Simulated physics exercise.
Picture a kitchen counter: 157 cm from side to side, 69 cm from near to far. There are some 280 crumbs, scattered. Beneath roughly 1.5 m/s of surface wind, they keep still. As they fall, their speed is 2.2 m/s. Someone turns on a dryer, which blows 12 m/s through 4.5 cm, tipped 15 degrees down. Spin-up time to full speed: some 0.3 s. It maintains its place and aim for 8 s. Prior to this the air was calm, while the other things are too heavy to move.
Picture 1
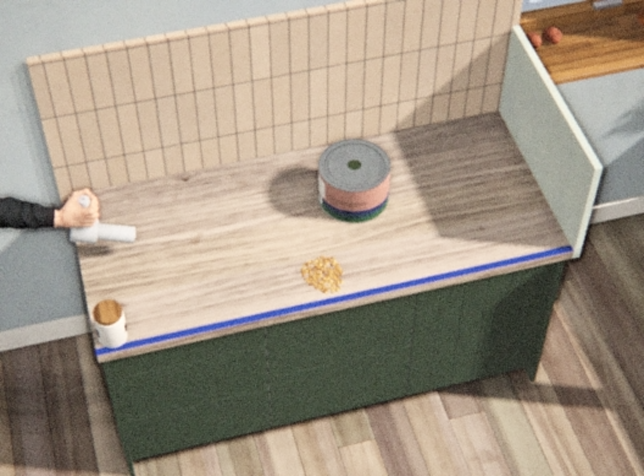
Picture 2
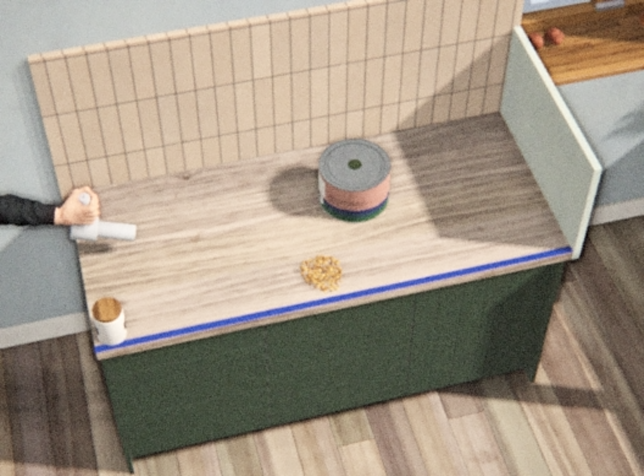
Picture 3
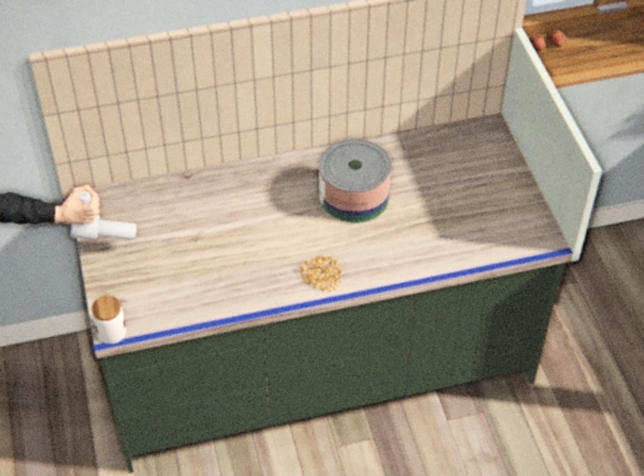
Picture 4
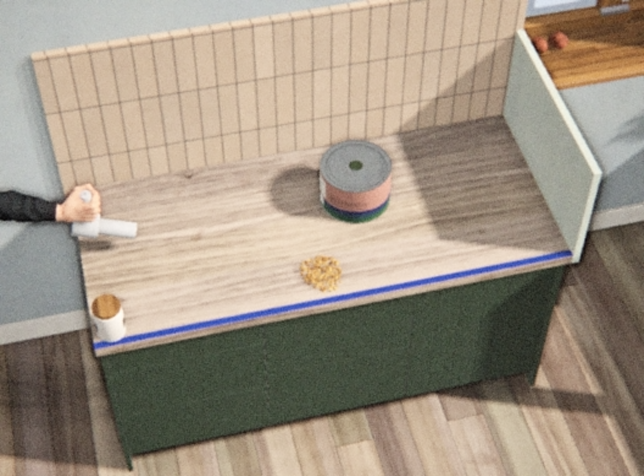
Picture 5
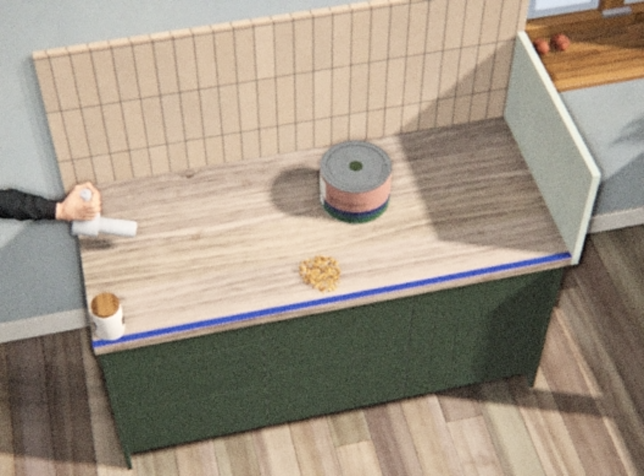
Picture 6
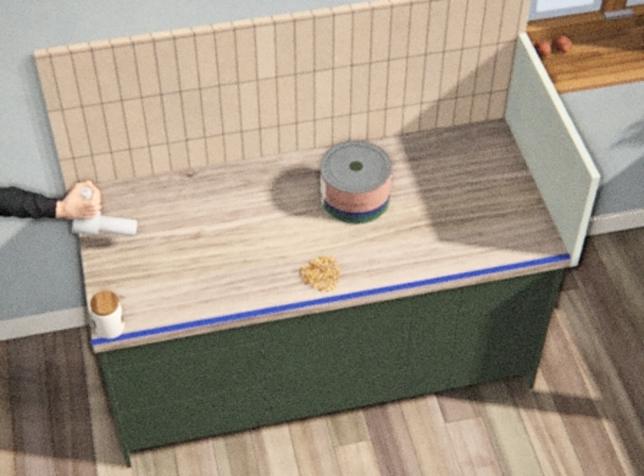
The pile of crumbs barely stirs on the counter as a hand holds a dryer.
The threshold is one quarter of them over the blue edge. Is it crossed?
Yes, odds are the amount swept past that edge ends up above a quarter.
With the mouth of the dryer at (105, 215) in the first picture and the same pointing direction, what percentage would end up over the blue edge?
In that case roughly 100 percent.
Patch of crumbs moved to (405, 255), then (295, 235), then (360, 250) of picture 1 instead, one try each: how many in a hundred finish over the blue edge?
Try by try: About 100 per cent, 40 per cent and 80 per cent.
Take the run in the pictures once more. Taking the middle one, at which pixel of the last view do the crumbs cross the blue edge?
At roughly pixel (445, 282).
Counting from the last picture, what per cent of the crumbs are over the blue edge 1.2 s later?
About 100 per cent.
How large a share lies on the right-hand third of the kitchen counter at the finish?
Roughly 0 in a hundred.
Then, 1.2 s after the last picture the count stands so, 100 % are over the blue edge.
Then, 2.2 s after the last picture the count stands so, 100 % are over the blue edge.
Then, 4.1 s after the last picture the count stands so, 100 % are over the blue edge.
Then, 7.7 s after the last picture, at the end, 100 % are over the blue edge.
